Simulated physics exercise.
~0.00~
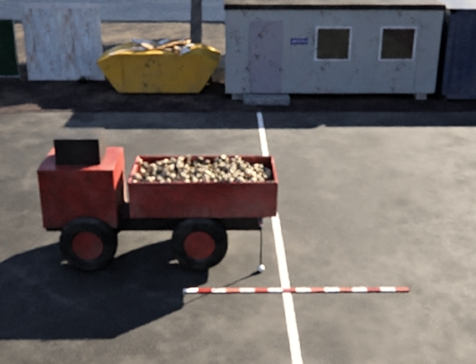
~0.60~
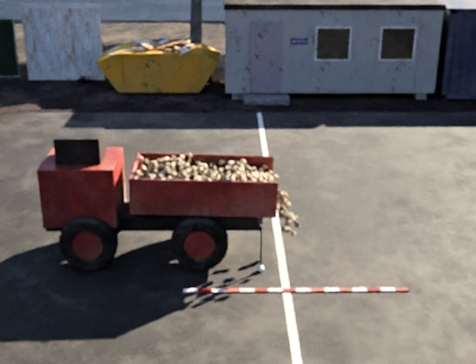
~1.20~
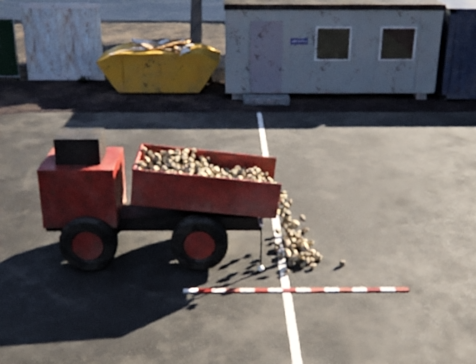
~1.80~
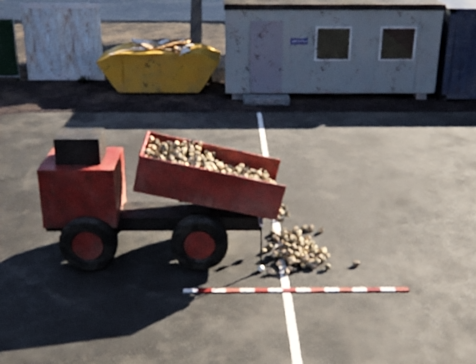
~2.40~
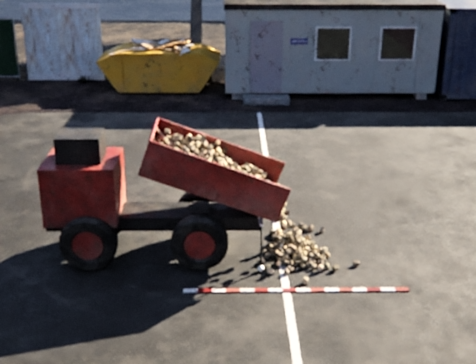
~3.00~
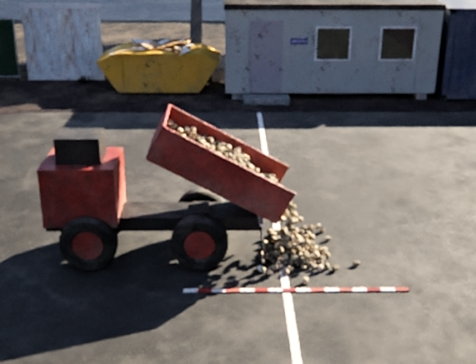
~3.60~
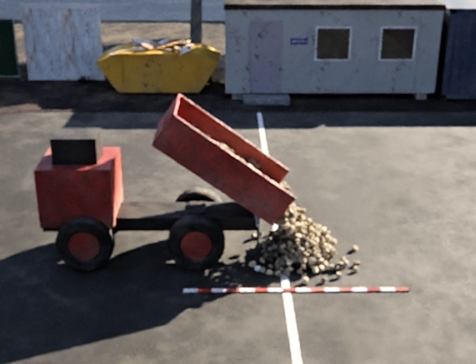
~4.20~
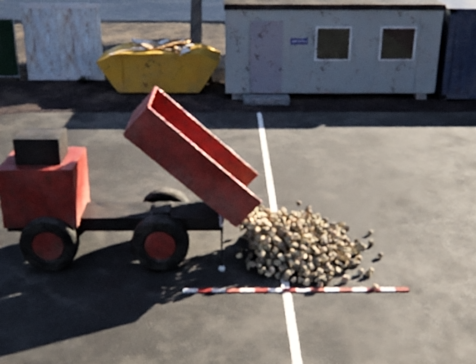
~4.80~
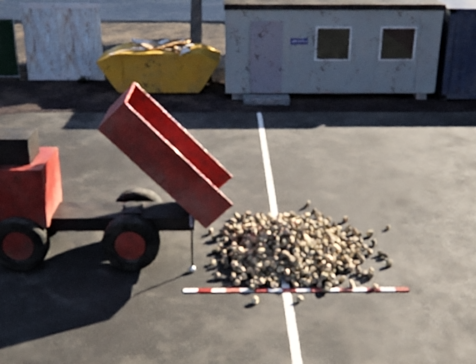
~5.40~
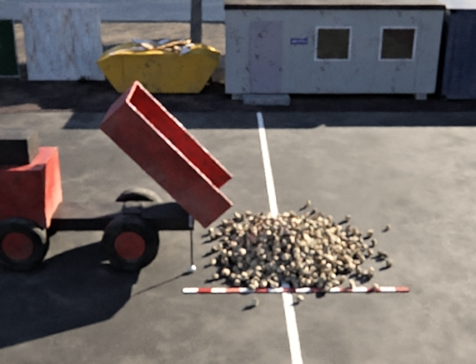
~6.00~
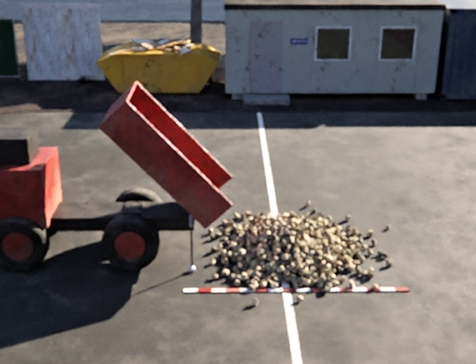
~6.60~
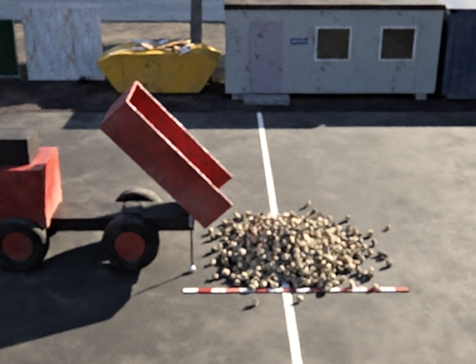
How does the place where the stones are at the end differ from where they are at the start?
At the start the stones are loaded in the red body of the truck. By the end they lie lower and farther right, in a broad heap on the ground across the white line.
